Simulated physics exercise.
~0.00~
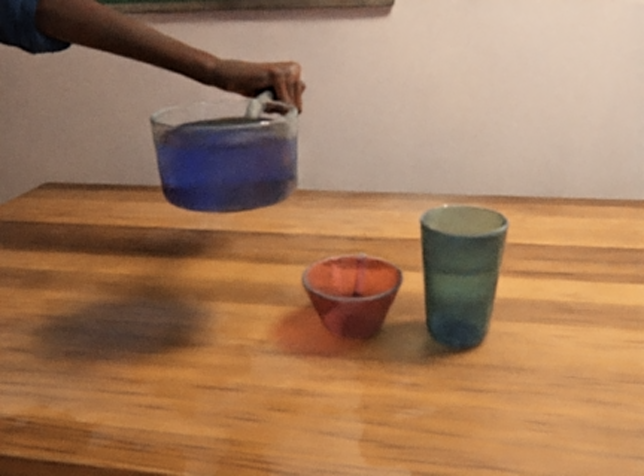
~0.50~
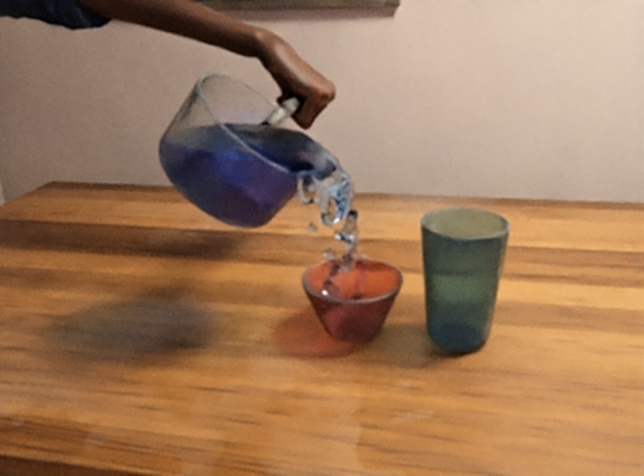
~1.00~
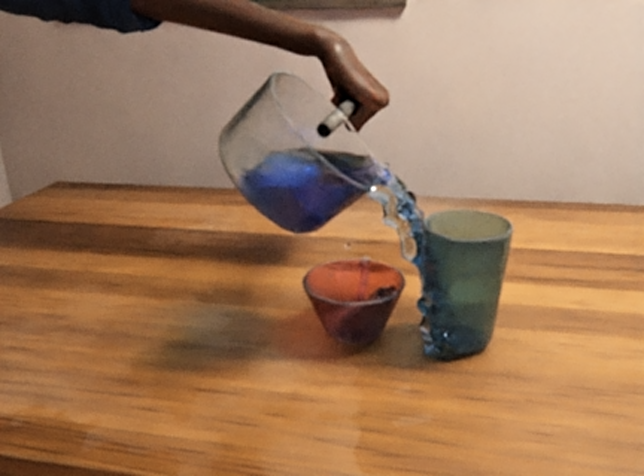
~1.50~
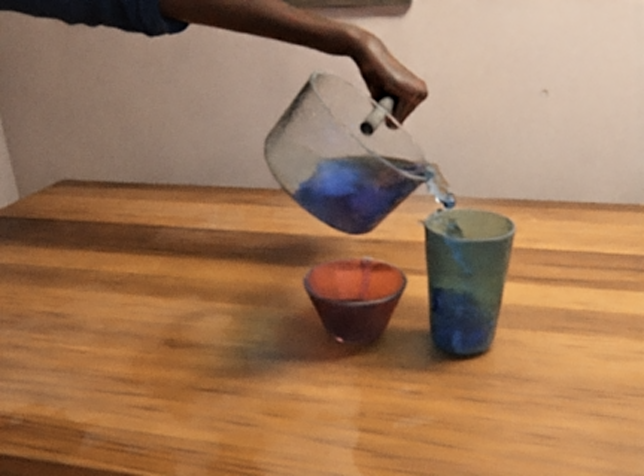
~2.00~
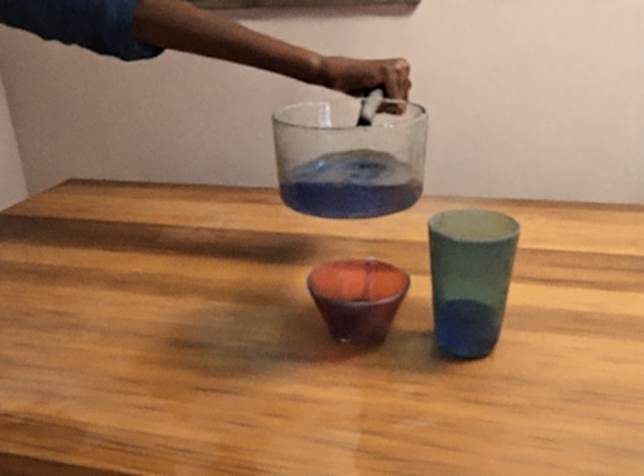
A hand holds a clear glass pot of blue water by its handle above a wooden table, where a small red cup and a taller green tumbler stand side by side. The pot tips to the right, and water splashes down into the red cup. Still tilted, it moves right, and the stream crosses to the tumbler, running down around its left side before falling inside it. The hand then levels the pot and the pouring stops. At the end, the pot hovers above the two vessels with some blue water left, and blue water sits low in the tumbler.
